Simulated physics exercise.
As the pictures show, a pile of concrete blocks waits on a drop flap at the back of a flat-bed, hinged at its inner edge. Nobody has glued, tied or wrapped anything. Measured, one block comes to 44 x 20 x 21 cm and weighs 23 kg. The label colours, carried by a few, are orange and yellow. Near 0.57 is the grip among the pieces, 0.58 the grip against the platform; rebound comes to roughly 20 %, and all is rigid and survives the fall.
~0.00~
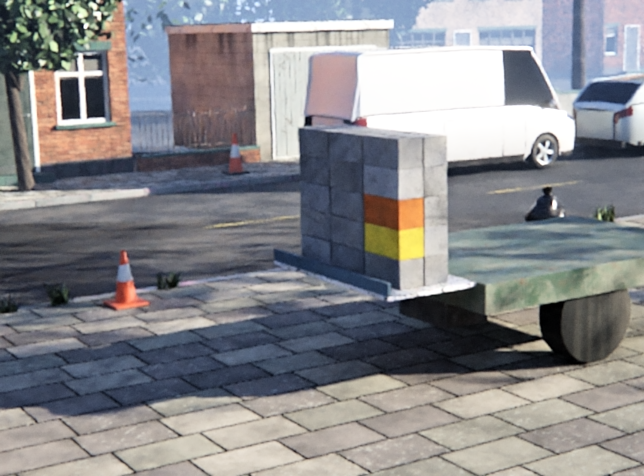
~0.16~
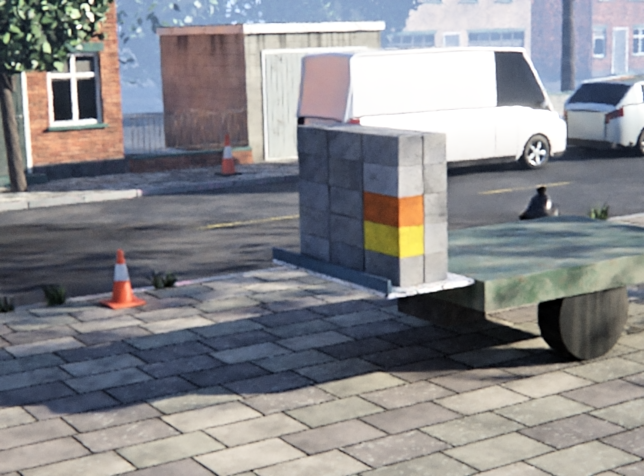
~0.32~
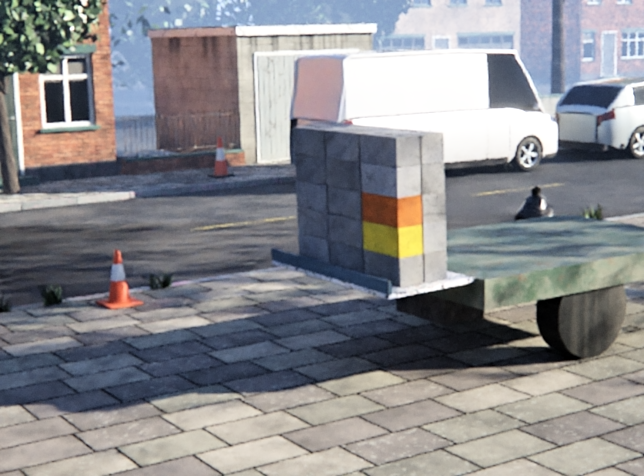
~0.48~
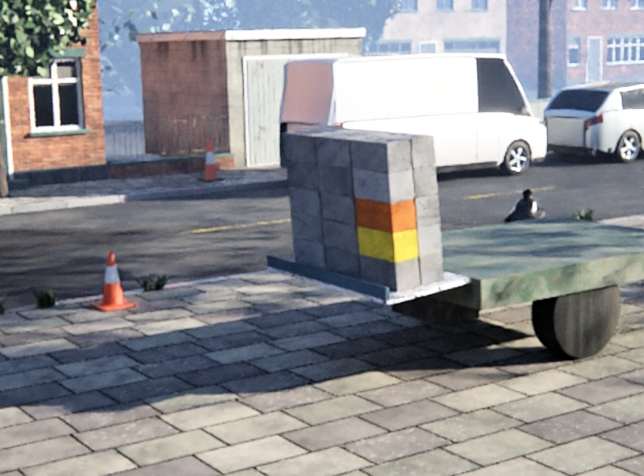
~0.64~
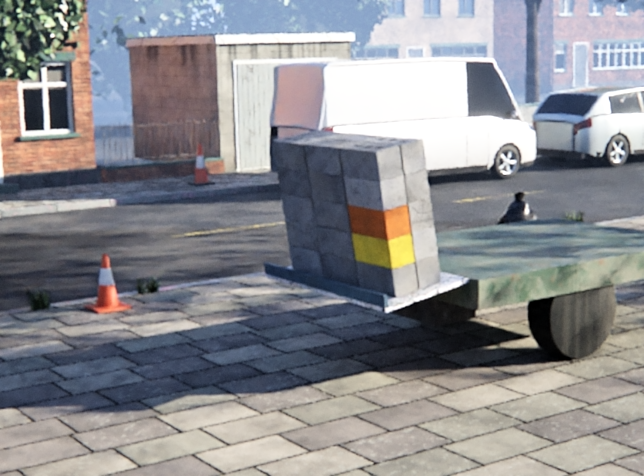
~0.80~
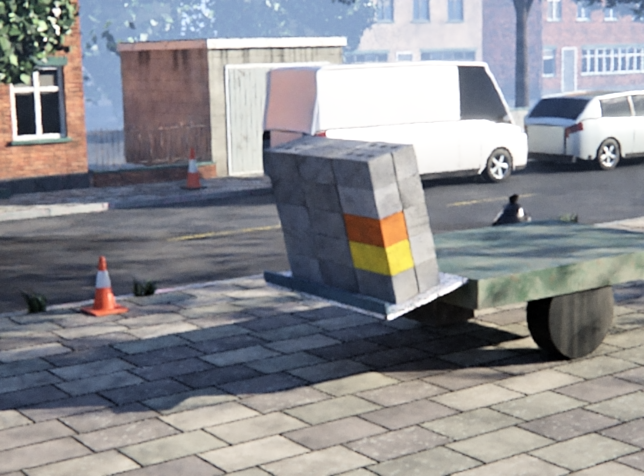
On a paved roadside near a parked white van, a stack of grey blocks, with one orange and one yellow, leaned gradually left as the flap beneath it tilted down from the green flat-bed.
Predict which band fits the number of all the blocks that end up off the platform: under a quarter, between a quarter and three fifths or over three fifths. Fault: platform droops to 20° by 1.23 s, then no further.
Most likely the platform keeps fewer than two fifths of the load.
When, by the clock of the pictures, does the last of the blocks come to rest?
Close to 2.5 s.
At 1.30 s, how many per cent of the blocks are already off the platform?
20 %.
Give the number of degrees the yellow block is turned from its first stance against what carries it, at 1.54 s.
Close to 60° of tilt compared with the start.
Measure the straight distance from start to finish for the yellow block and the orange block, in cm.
Moved: Yellow 110, orange 140.
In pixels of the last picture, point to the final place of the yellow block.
Its centre ends up near pixel (330, 382) in the last picture.
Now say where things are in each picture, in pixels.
In the first picture (places mark the middle of the side facing us; the camera moves round a little; leans and shifts are taken against what carries them), platform's outer corner (390, 299) slope 0°; yellow block (382, 241); orange block (381, 212); nothing disturbed.
In the second picture, platform's outer corner (390, 297) slope 0°; yellow block (381, 239).
In the third picture, platform's outer corner (391, 297) slope 1°; orange block (380, 210).
In the fourth picture, platform's outer corner (388, 303) slope 4°; orange block (373, 215).
In the fifth picture, platform's outer corner (388, 310) slope 9°; orange block (367, 222).
In the sixth picture, platform's outer corner (390, 318) slope 13°; orange block (364, 230); yellow block (370, 258); nothing disturbed.
After 1.04 s, slope 18°; none of the 30 blocks off the platform, 30 disturbed; orange block leaning 4°; yellow block leaning 4°.
After 1.30 s, slope 20°; 6 of the 30 blocks off the platform; orange block leaning 23°; yellow block leaning 23°.
After 1.54 s, slope 20°; 21 of the 30 blocks off the platform; yellow block on its side; orange block on its side.
At rest (2.7 s), slope 20°; 21 of the 30 blocks off the platform; orange block on its side; yellow block on its side. That is 70 per cent. As the last picture would show them, middles, orange block near (295, 390), yellow block near (330, 382).
